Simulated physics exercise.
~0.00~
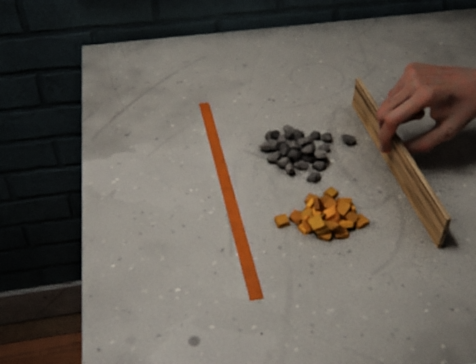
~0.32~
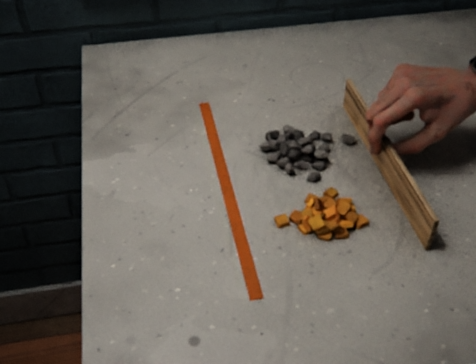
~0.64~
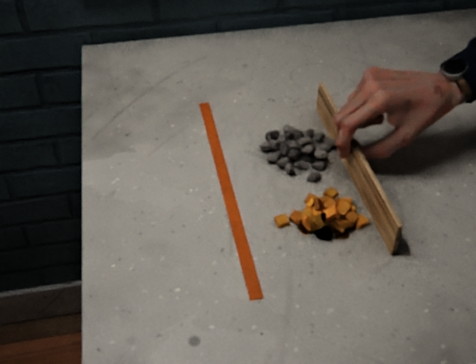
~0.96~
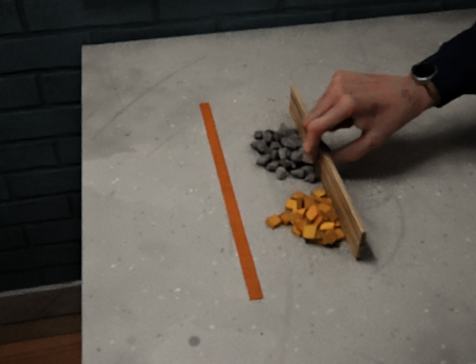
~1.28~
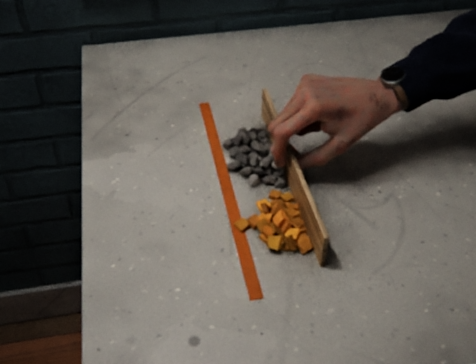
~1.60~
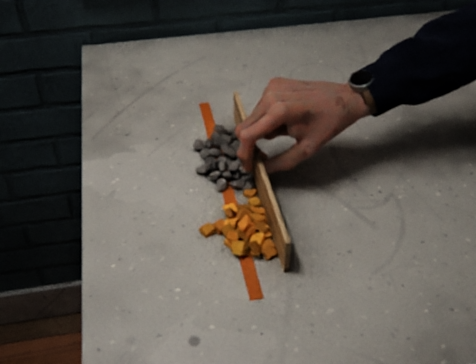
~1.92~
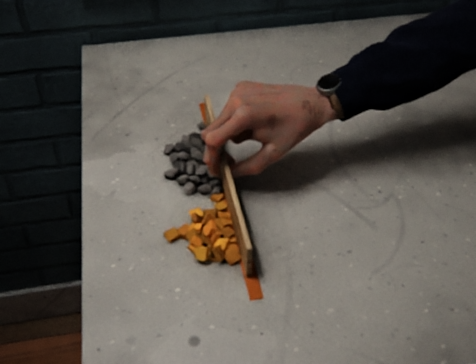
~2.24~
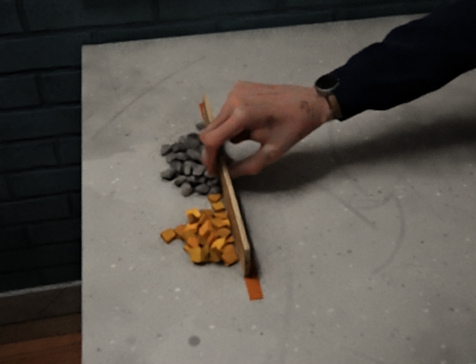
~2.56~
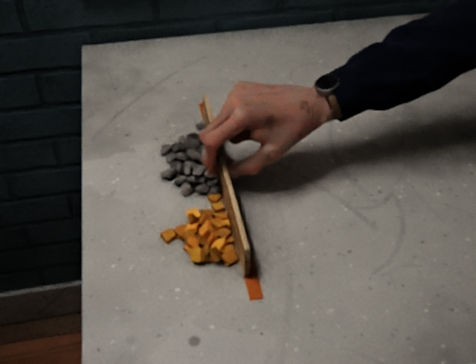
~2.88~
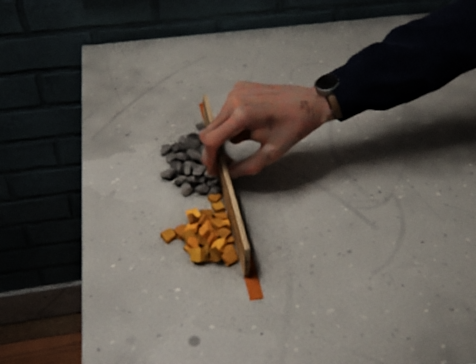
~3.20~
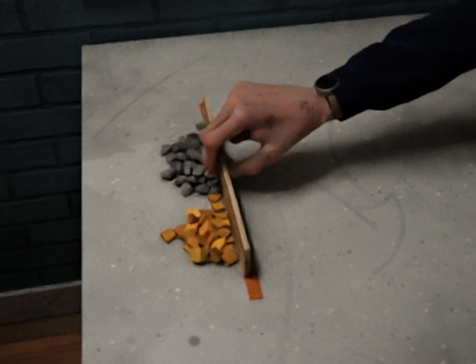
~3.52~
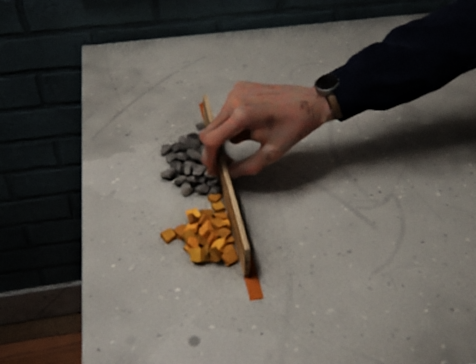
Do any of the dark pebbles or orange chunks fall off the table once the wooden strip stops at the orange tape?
No, both piles stay on the table, resting just to the left of the wooden strip.
